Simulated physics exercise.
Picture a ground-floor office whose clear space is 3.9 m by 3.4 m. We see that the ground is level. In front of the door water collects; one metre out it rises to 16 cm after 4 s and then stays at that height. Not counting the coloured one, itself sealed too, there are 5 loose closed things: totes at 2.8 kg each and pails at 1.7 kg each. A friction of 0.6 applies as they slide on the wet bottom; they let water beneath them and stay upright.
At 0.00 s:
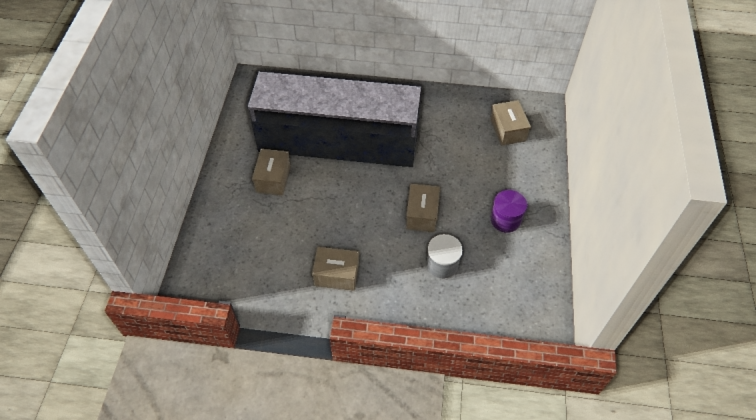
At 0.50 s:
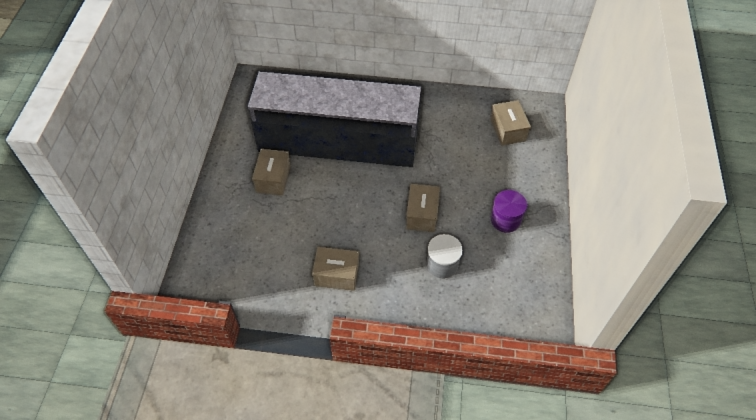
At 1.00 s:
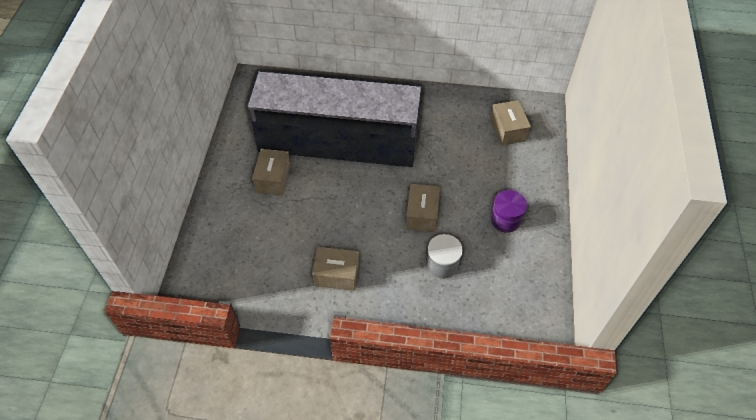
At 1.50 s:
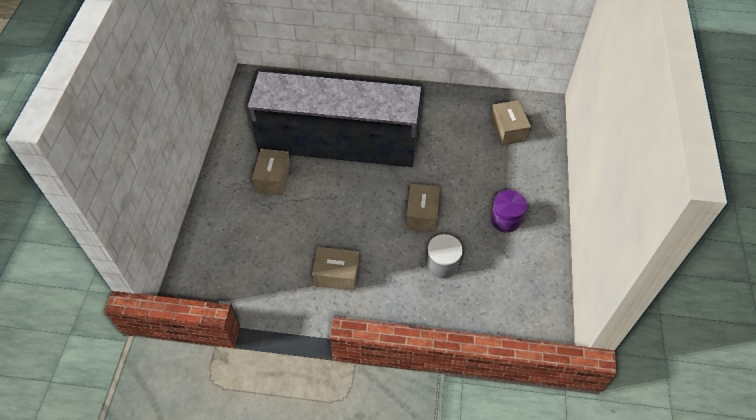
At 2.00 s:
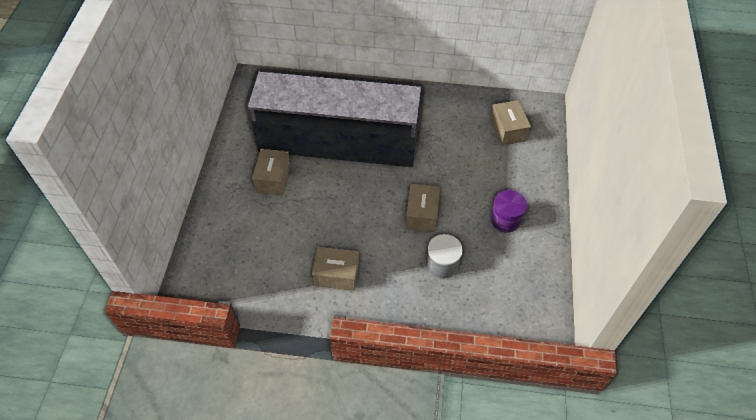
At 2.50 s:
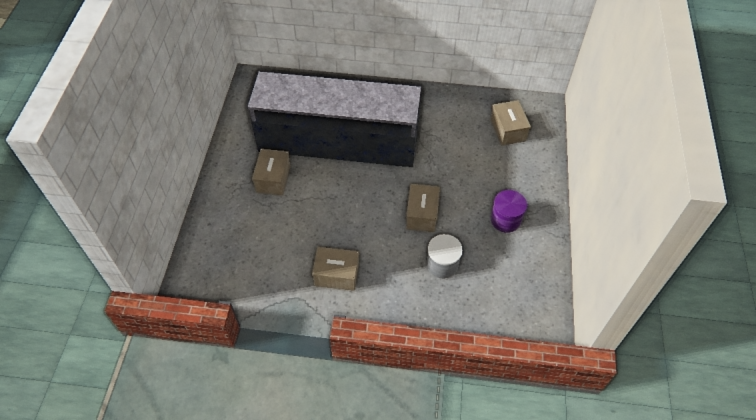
In a small walled room with a dark counter, four boxes, a white pail and a purple one stay still while a shallow patch of water spreads outside the front doorway, then just crosses the threshold onto the floor.
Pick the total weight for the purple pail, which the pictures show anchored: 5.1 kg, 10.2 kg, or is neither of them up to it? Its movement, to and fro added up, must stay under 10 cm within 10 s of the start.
5.1 kg is enough.
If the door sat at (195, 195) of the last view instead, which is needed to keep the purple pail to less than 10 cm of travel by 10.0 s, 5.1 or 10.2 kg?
Then only the higher weight holds it.
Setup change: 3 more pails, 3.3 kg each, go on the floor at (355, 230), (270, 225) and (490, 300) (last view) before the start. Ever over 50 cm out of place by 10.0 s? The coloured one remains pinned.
Answer by position: Outside the range; outside the range; inside the range.
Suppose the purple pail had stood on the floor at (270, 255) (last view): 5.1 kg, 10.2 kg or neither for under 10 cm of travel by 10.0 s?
Here only the heavier suffices.
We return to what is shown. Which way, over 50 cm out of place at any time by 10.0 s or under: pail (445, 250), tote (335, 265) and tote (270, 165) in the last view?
Falls short; exceeds it; exceeds it.
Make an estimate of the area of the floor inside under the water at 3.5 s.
Wet: Near 1.5 m2.
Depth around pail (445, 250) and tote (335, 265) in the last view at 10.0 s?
Roughly 2 and 6 cm.
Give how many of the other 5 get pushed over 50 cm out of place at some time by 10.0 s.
Count: 4.
After 3.5 s the purple pail would be 0 cm from its start with 5.1 kg and 0 cm from its start with 10.2 kg; 0 cm of water round it then.
After 4.5 s the purple pail would be 0 cm from its start with 5.1 kg and 0 cm from its start with 10.2 kg; 0 cm of water round it then.
After 7.0 s the purple pail would be 0 cm from its start with 5.1 kg and 0 cm from its start with 10.2 kg; 2 cm of water round it then.
After 10.0 s the purple pail would be 0 cm from its start with 5.1 kg and 0 cm from its start with 10.2 kg; 4 cm of water round it then.
